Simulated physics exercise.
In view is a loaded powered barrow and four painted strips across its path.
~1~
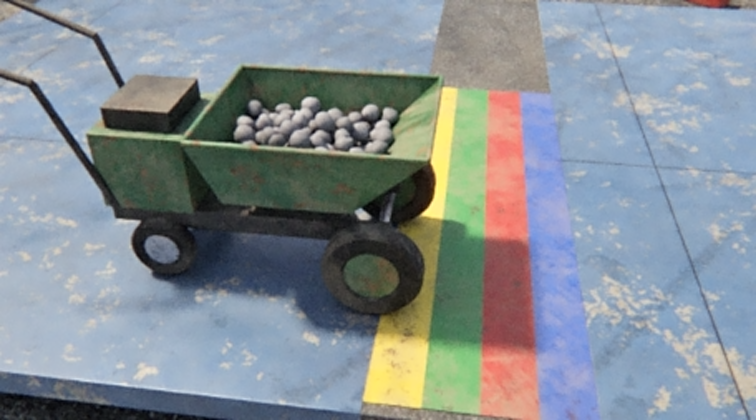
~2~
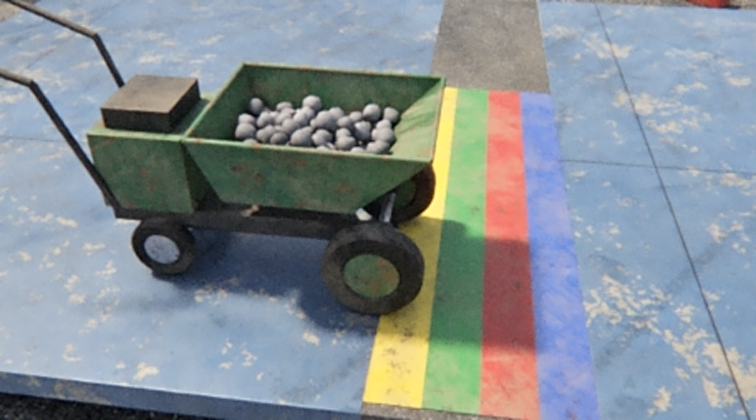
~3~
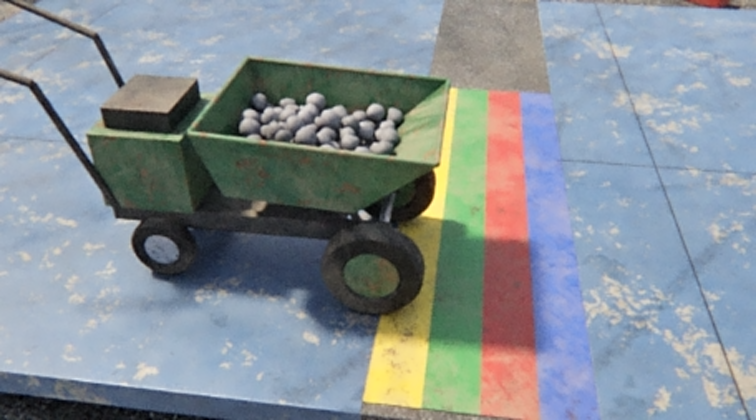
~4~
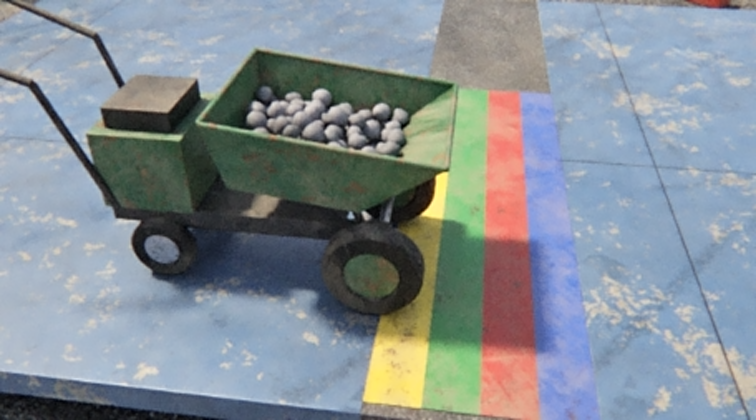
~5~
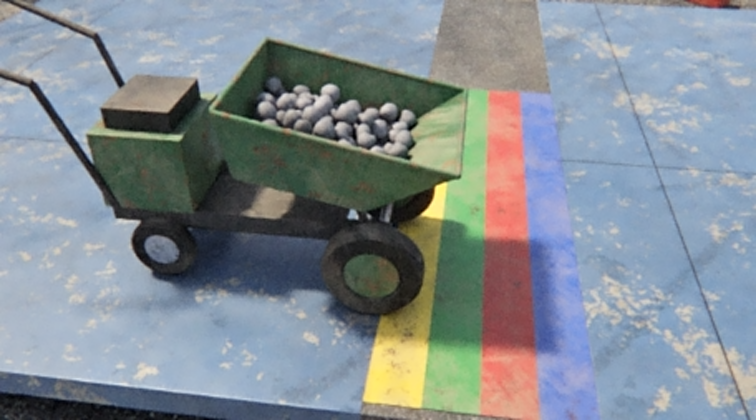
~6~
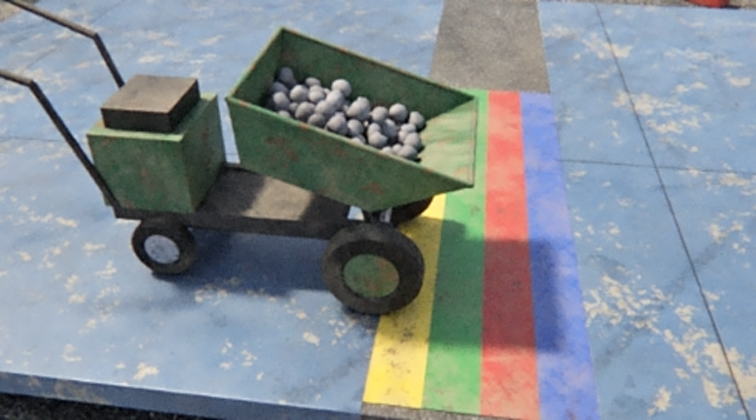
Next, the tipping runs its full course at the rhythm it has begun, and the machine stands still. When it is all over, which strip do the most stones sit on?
On the blue strip.
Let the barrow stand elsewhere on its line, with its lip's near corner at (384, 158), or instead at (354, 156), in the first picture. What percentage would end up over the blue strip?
40 % then 20 %.
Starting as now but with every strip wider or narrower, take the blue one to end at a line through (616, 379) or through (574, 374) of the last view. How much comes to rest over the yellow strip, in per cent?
Near 0 and then 0 in a hundred.
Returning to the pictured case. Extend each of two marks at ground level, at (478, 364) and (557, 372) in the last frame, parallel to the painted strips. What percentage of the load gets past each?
Estimate, first then second: 90 %, 60 %.
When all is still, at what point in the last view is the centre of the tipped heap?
Centre at rest: Close to (561, 270).
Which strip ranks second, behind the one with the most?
The red one comes second.
Shortly afterwards, skip tipped steeply; the whole lot in the skip.
Next, skip tipped steeply; the bulk in the skip; a little over the blue strip.
Some moments later, skip tipped right over; a little in the skip; a little over the red strip; near half over the blue strip; near a third off the paint.
In the end, skip tipped right over; a little in the skip; none at all over the yellow strip; none at all over the green strip; near a quarter over the red strip; near half over the blue strip; near a third off the paint.
